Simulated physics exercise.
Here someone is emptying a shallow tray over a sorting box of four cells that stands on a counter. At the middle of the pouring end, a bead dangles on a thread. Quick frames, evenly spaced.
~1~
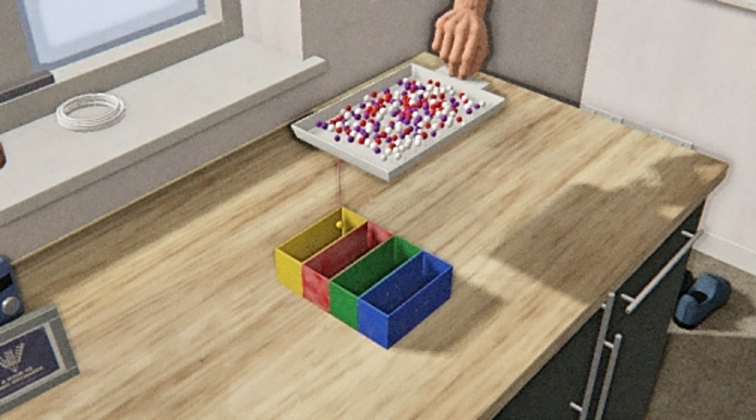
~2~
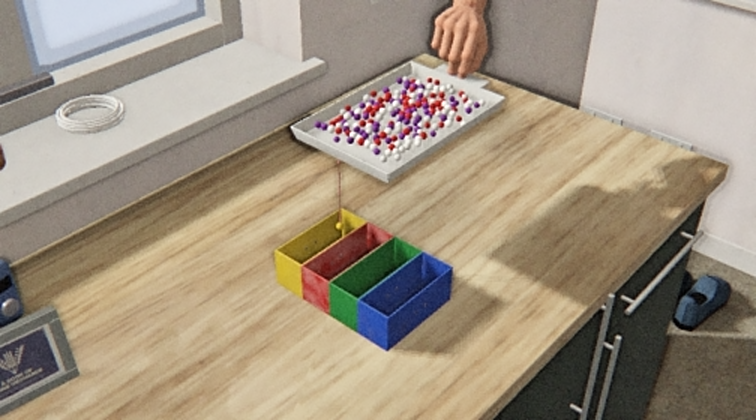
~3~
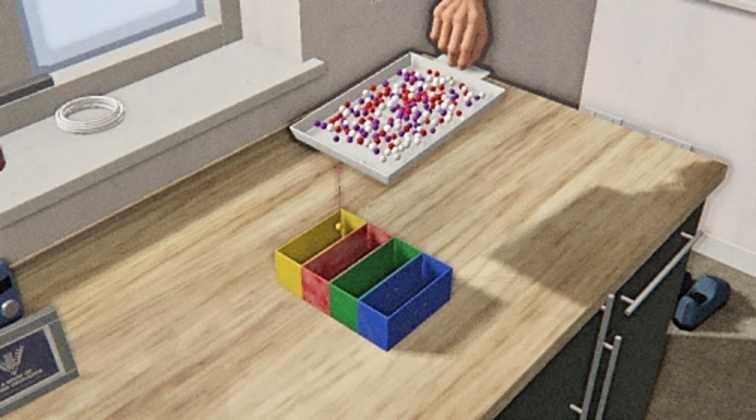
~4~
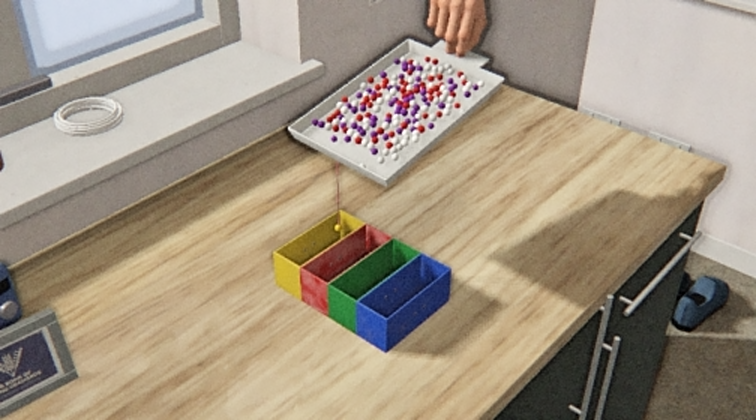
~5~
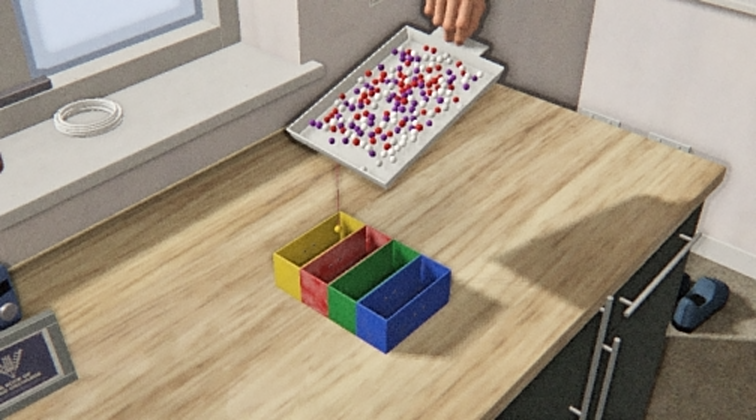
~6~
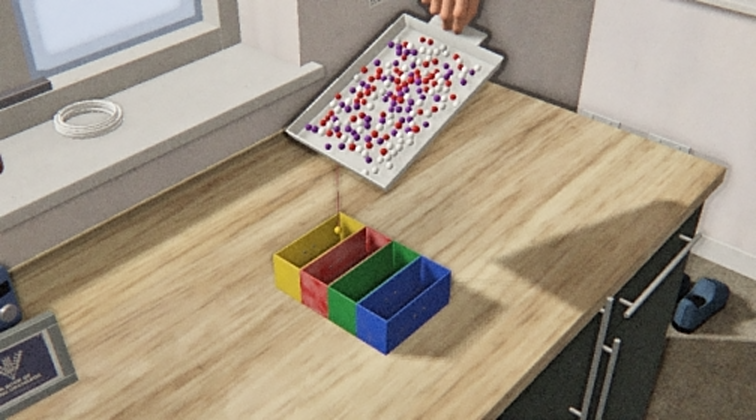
On a wooden counter, a hand raising the back of a tray of colourful beads, tilting it toward four coloured cells.
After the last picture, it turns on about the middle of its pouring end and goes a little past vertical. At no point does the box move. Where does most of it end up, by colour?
Most of it ends up in green.
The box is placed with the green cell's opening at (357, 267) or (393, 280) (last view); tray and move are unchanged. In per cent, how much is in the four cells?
First placement near 90 percent, second near 80 percent.
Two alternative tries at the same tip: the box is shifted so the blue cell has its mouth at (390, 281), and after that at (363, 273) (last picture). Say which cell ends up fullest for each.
The cell in green first, the blue cell second.
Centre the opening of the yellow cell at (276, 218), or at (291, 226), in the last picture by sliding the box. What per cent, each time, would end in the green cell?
Trial 1: 10 percent; trial 2: 30 percent.
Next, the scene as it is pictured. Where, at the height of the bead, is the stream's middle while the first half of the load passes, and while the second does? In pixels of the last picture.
Half one: (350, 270), half two: (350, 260).
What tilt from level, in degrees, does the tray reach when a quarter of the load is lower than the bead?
My estimate is some 70 degrees.
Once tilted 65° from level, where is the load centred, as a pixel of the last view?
At about (356, 182).
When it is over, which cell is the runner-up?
Second: Red.
Just after the last frame, tray tipped steeply; roughly two thirds on the tray; about a tenth in the green cell; just a few in the red cell; just a few in the blue cell; roughly a third falling or outside the box.
A moment on, tray tipped past a quarter turn; about a tenth on the tray; roughly a third in the green cell; roughly a quarter in the red cell; about a tenth in the yellow cell; about a tenth in the blue cell; roughly a quarter falling or outside the box.
Further on, tray tipped past a quarter turn; roughly half in the green cell; roughly a quarter in the red cell; about a tenth in the yellow cell; about a tenth in the blue cell; about a tenth falling or outside the box.
When it is over, tray tipped past a quarter turn; roughly half in the green cell; roughly a quarter in the red cell; about a tenth in the yellow cell; about a tenth in the blue cell; about a tenth outside the box.
